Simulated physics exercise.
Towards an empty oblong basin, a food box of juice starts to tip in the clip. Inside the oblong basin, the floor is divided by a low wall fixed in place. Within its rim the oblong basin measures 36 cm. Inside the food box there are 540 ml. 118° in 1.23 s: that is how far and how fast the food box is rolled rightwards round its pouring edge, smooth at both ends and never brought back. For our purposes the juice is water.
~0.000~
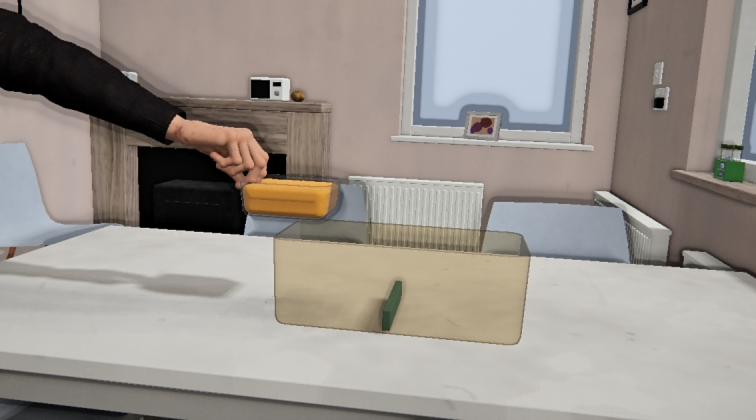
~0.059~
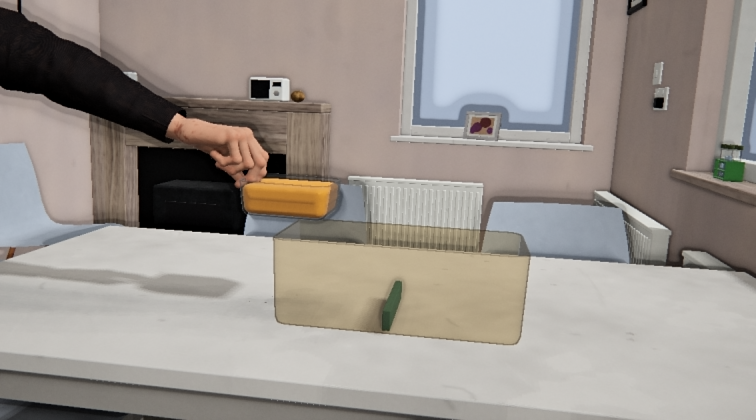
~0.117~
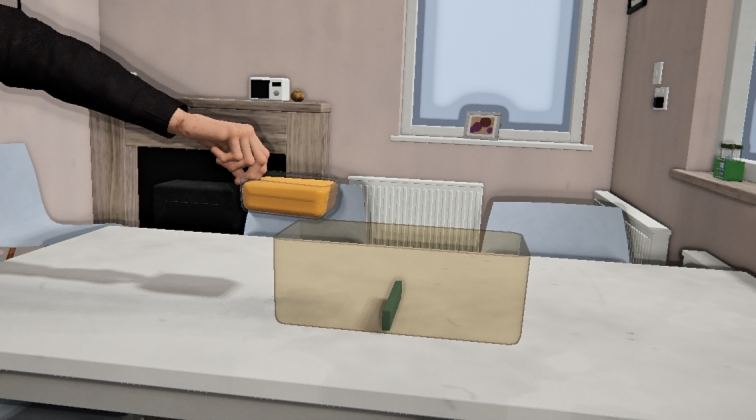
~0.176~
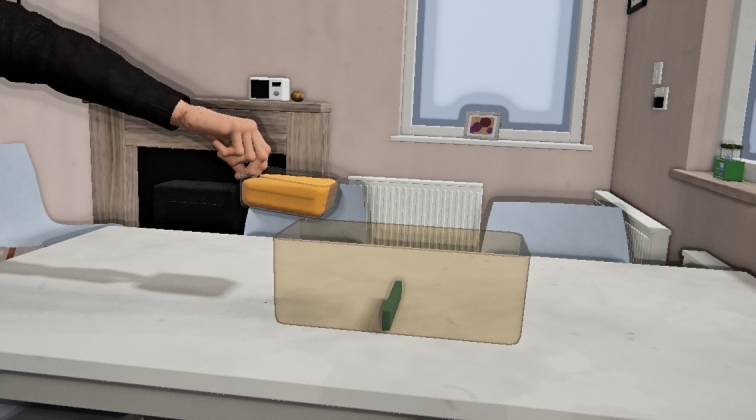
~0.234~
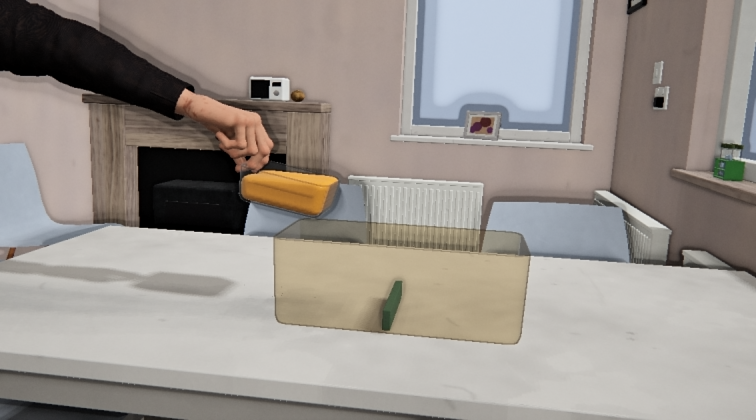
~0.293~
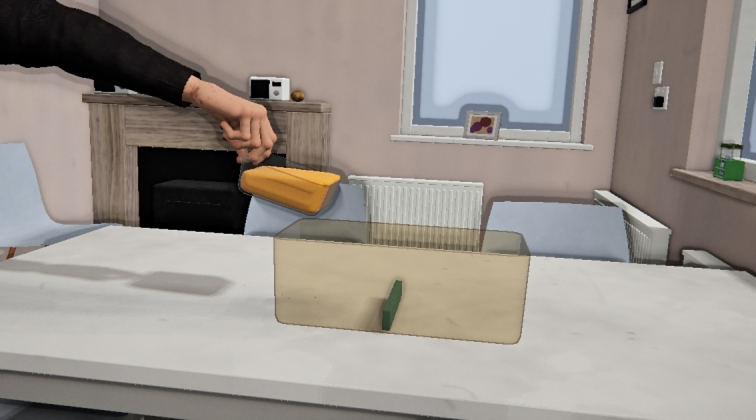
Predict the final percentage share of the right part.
Right part: About 56 %.
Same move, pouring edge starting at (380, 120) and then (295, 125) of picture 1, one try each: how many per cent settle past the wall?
Respectively about 90 and 10 percent.
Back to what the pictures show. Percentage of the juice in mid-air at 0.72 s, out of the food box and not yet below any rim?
Some 36 % is the figure.
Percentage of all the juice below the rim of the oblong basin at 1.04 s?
I'd say roughly 96 in a hundred of it.
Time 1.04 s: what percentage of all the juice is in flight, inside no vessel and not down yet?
Estimate: About 4 in a hundred.
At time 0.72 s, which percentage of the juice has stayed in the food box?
Roughly 18 %.
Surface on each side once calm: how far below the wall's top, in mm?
Left: Roughly 22 mm; right: Roughly 20 mm.
After 0.72 s the tilt is 75° and 19 per cent is still to pour, 31 is left of the wall and 14 right of it.
After 1.04 s the tilt is 111° and 1 per cent is still to pour, 40 is left of the wall and 55 right of it.
After 1.37 s the tilt is 118° and 0 per cent is still to pour, 44 is left of the wall and 56 right of it.
After 1.73 s the tilt is 118° and 0 per cent is still to pour, 44 is left of the wall and 56 right of it.
In the end 44 per cent lies left of the wall, 56 right of it and 1 outside.
